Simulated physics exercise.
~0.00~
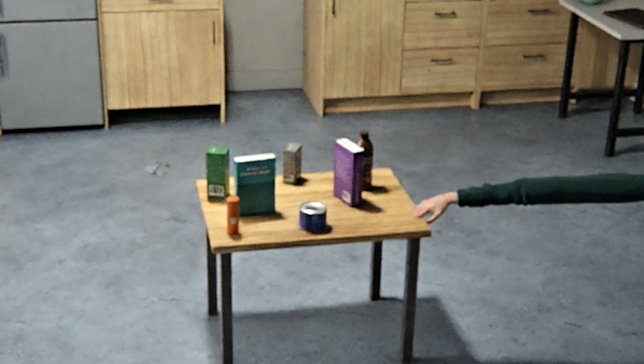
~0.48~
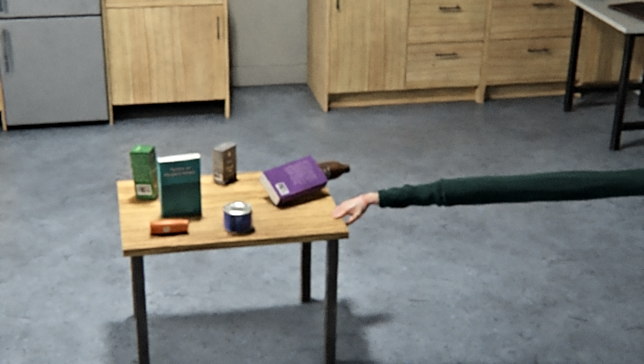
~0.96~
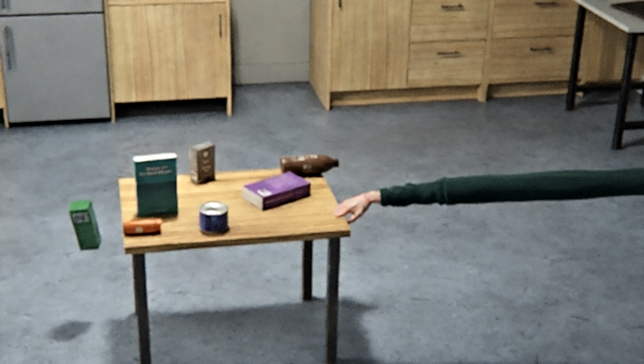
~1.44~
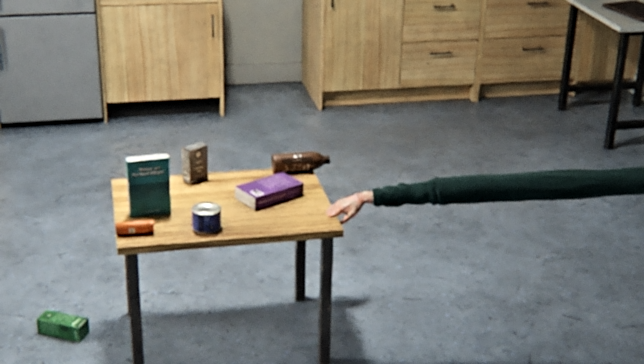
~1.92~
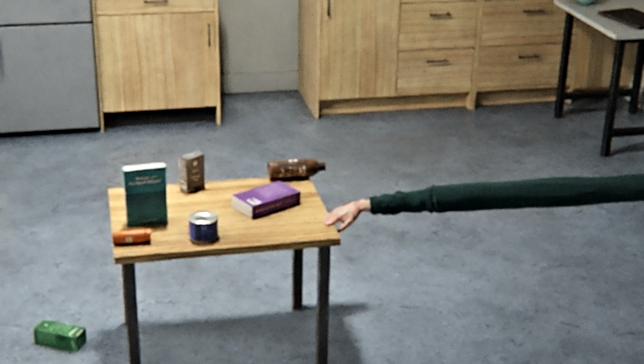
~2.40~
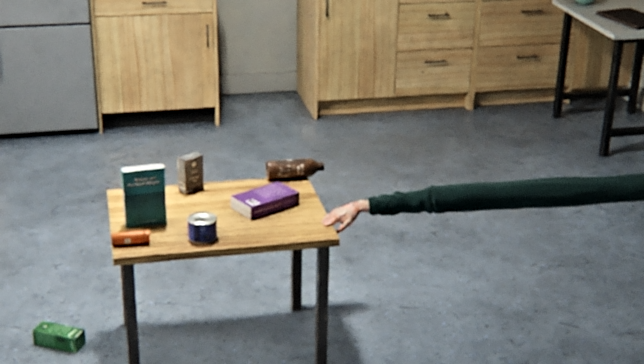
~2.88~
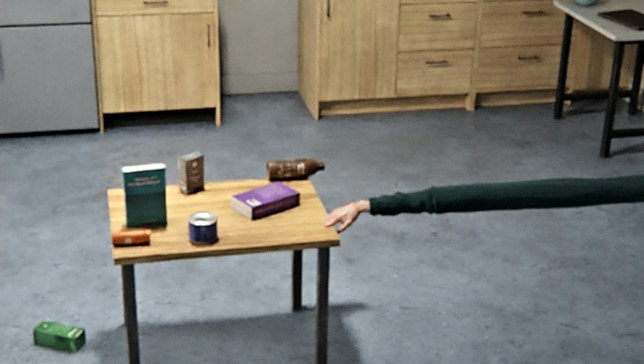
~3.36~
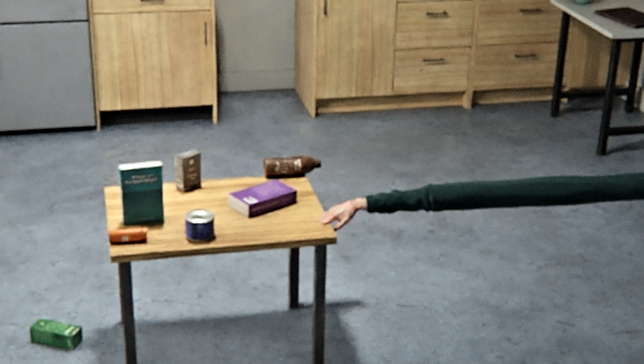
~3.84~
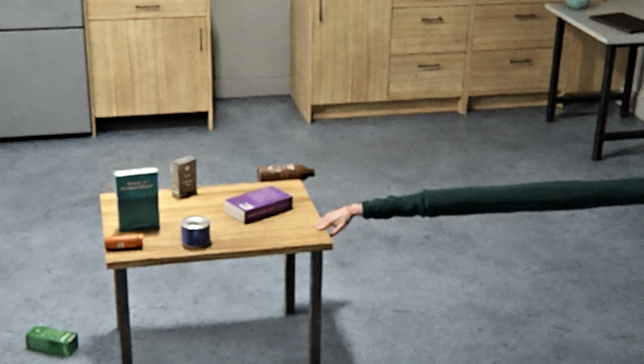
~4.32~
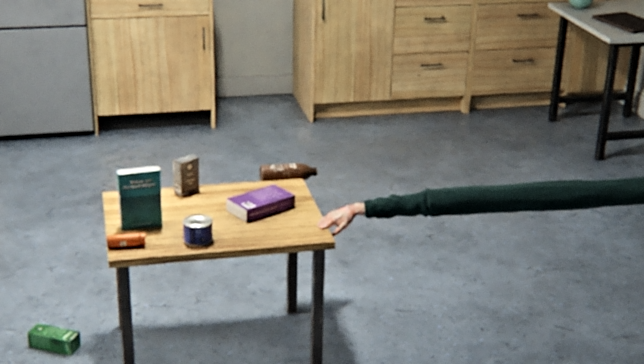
A hand in a dark green sleeve shoves a small wooden table to the left across a grey kitchen floor, seen from slightly above with cabinets behind. On top stand a green carton, a turquoise book and an orange shaker at left, a grey packet and a blue tub in the middle, and a purple book and brown bottle at right. As the table jerks along, the shaker, purple book and bottle topple. The carton then drops off the left edge and lands on its side on the floor. The table stops, with the turquoise book and packet upright, the tub still on top, and the bottle lying by the far edge.
